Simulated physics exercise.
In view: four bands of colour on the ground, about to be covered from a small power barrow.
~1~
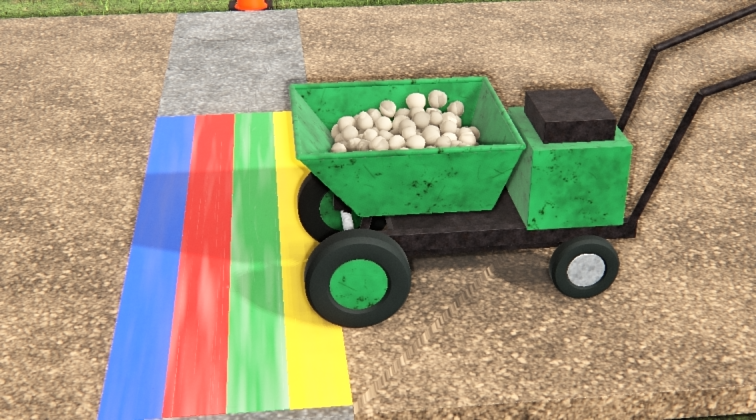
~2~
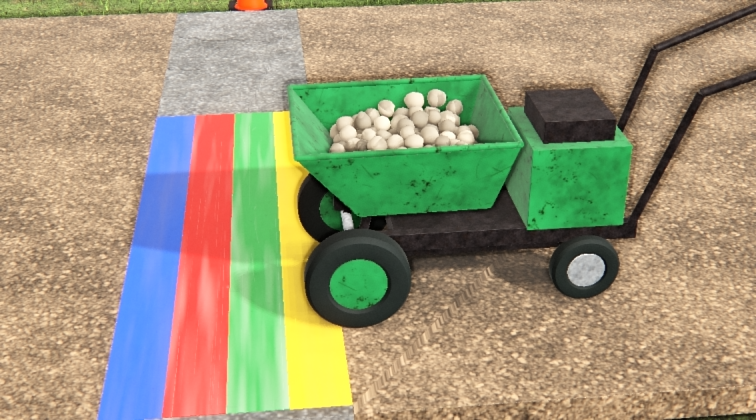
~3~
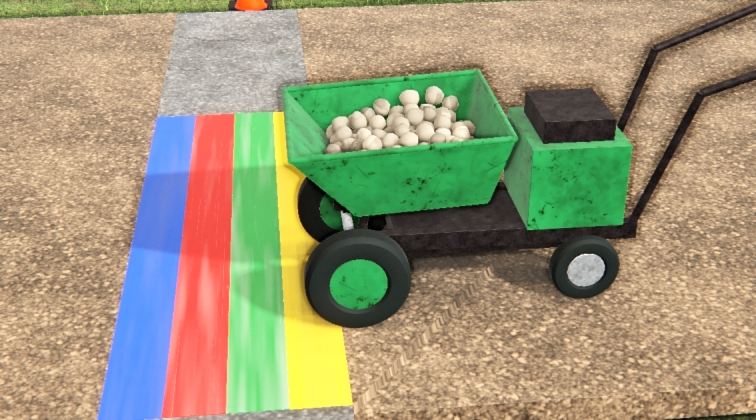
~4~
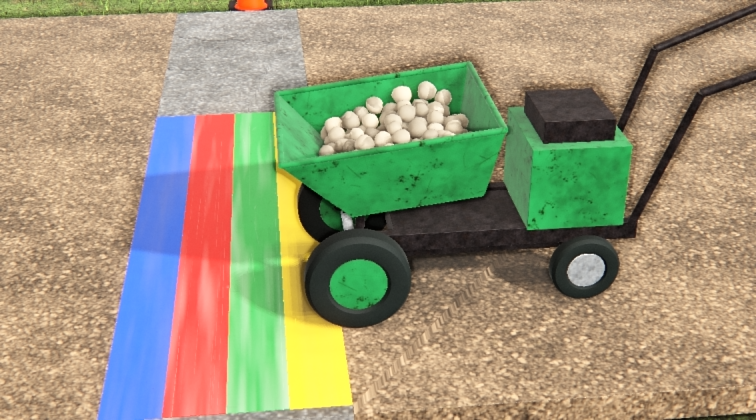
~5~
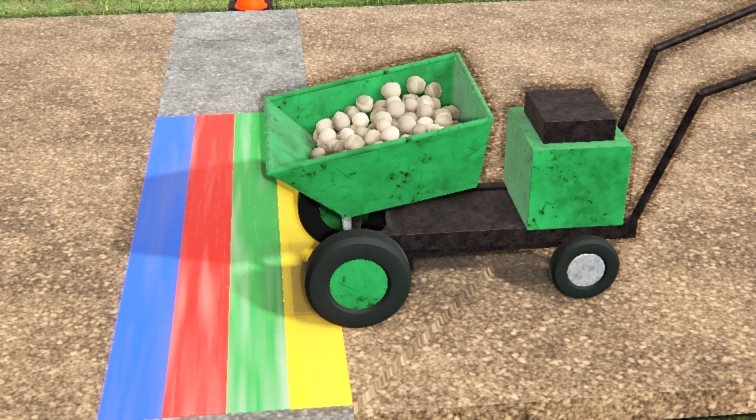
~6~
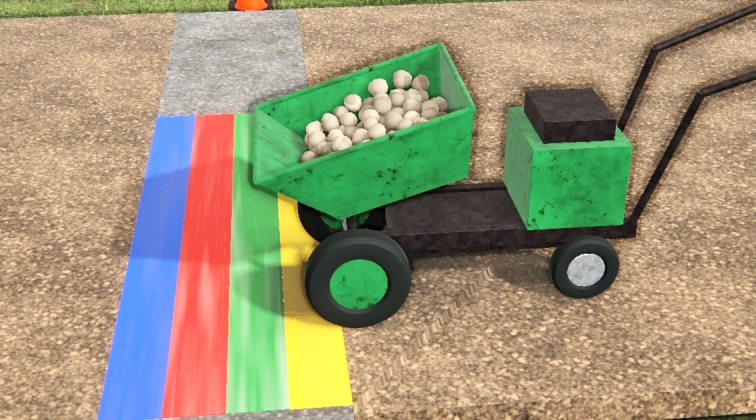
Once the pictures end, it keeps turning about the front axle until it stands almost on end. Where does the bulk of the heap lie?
The blue strip carries the most.
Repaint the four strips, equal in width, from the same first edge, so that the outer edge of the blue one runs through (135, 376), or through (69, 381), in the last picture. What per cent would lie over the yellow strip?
Near 0 % and 0 %.
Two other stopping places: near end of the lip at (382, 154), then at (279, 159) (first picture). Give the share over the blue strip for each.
About 10 and 40 per cent.
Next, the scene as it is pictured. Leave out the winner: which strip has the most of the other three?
Next in line is that red strip.
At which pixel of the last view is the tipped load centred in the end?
Close to (151, 284).
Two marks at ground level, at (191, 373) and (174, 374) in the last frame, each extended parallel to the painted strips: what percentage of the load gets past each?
First some 70, then 60 per cent.
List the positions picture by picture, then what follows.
The first picture shows lip of the skip near (299, 158), level; top of the load near (409, 134), river pebbles; yellow strip near (317, 359); green strip near (257, 363); red strip near (197, 367); blue strip near (137, 371).
The second picture shows lip of the skip near (297, 158), level; top of the load near (430, 136).
The third picture shows lip of the skip near (291, 161), tipped barely; top of the load near (425, 133).
The fourth picture shows lip of the skip near (281, 166), tipped a little; top of the load near (418, 129).
The fifth picture shows lip of the skip near (270, 173), tipped a little; top of the load near (407, 124).
The sixth picture shows lip of the skip near (257, 182), tipped clearly; top of the load near (412, 119); yellow strip near (317, 359); green strip near (257, 363); red strip near (197, 367); blue strip near (137, 371).
Shortly afterwards, skip tipped steeply; the whole lot in the skip.
Next, skip tipped right over; the bulk in the skip; a little over the red strip; a little over the blue strip.
Some moments later, skip tipped right over; near a quarter in the skip; near a quarter over the red strip; near a third over the blue strip; near a quarter off the paint.
In the end, skip tipped right over; near a quarter in the skip; none at all over the yellow strip; none at all over the green strip; near a quarter over the red strip; near a third over the blue strip; near a quarter off the paint.
